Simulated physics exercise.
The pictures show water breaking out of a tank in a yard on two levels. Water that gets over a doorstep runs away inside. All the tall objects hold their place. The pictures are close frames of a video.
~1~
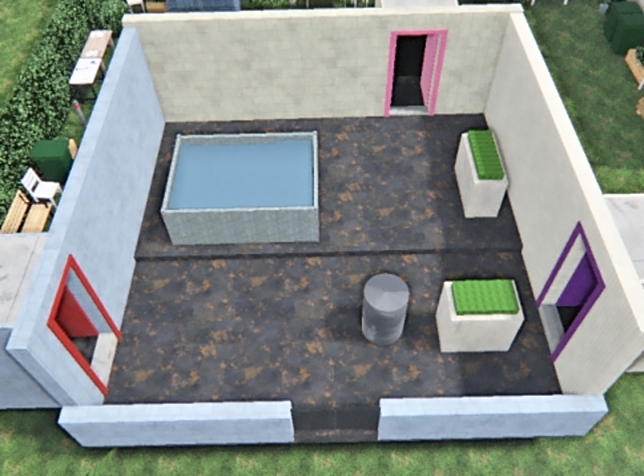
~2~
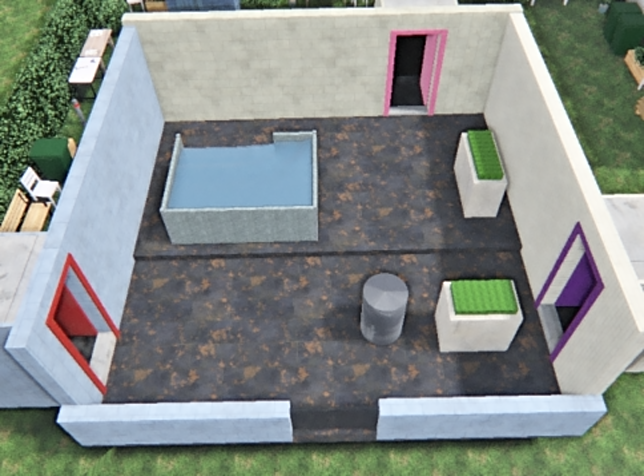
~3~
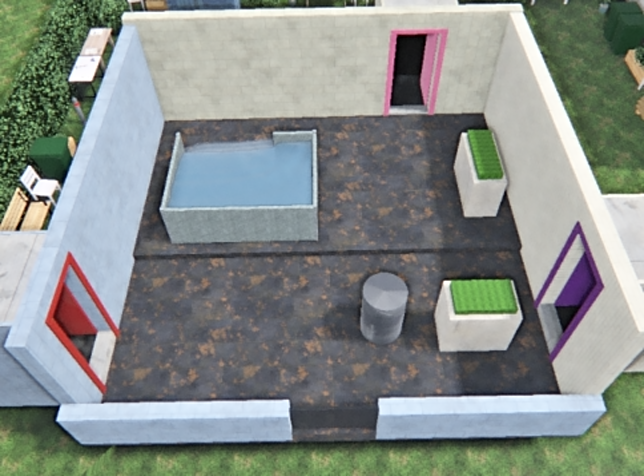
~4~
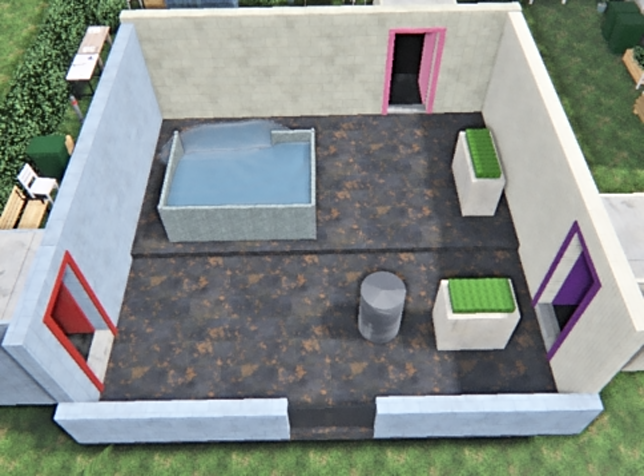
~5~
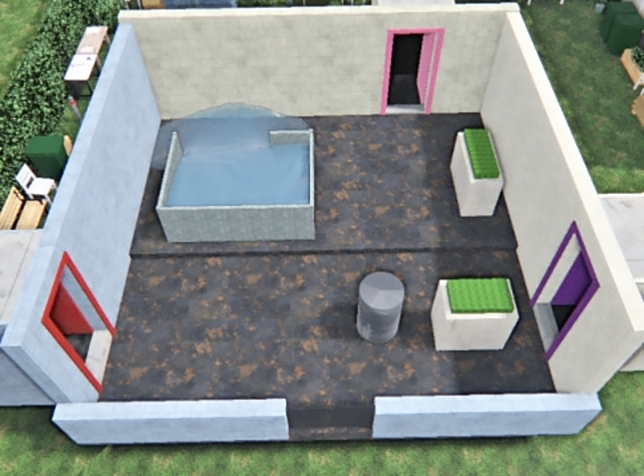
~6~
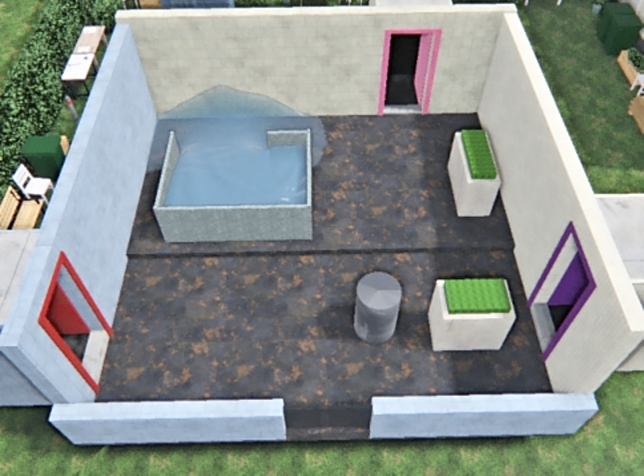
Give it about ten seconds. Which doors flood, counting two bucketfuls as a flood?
One by one: The pink door lets in a lot; the red door admits no more than that; the purple door admits no more than that.
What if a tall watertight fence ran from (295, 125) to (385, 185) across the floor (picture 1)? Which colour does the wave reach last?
It is the purple-painted one.
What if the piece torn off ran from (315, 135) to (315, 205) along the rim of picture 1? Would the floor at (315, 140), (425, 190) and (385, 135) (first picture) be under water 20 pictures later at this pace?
In that order: Not flooded, covered, under water.
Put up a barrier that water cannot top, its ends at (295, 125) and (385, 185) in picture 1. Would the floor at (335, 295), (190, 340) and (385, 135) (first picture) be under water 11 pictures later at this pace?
In turn: Not flooded, dry, awash.
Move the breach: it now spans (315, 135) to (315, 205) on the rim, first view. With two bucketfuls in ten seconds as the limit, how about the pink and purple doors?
My reading: The pink door is over, the purple door passes that mark.
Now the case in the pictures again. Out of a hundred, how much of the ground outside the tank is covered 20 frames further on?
I make it 60 per cent.
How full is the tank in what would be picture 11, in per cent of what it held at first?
Some 56 per cent.
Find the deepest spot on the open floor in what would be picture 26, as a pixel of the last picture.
Roughly at (90, 422).
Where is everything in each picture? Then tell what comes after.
The first picture shows still water in the tank at (244, 173).
In the second picture, water pours out on the tank's far side and has run to a hidden place.
In the third picture, the front is at a hidden place, out from the gap on the tank's far side.
In the fourth picture, water pours out on the tank's far side and has run to (281, 128).
In the fifth picture, water pours out on the tank's far side and has run to (293, 117).
In the sixth picture, water pours out on the tank's far side and has run to (314, 117).
A moment on, water covers 15 % of the floor; the pink door not reached, the red door not reached, the purple door not reached.
Next, water covers 30 % of the floor; the pink door wet at the sill, nothing in, the red door not reached, the purple door not reached.
Then, water covers 60 % of the floor; the pink door wet at the sill, nothing in, the red door wet at the sill, nothing in, the purple door not reached.
Later, water covers 90 % of the floor; the pink door under two buckets in, the red door wet at the sill, nothing in, the purple door wet at the sill, nothing in.
In the end, water covers 100 % of the floor; the pink door over two buckets in, the red door wet at the sill, nothing in, the purple door under two buckets in.
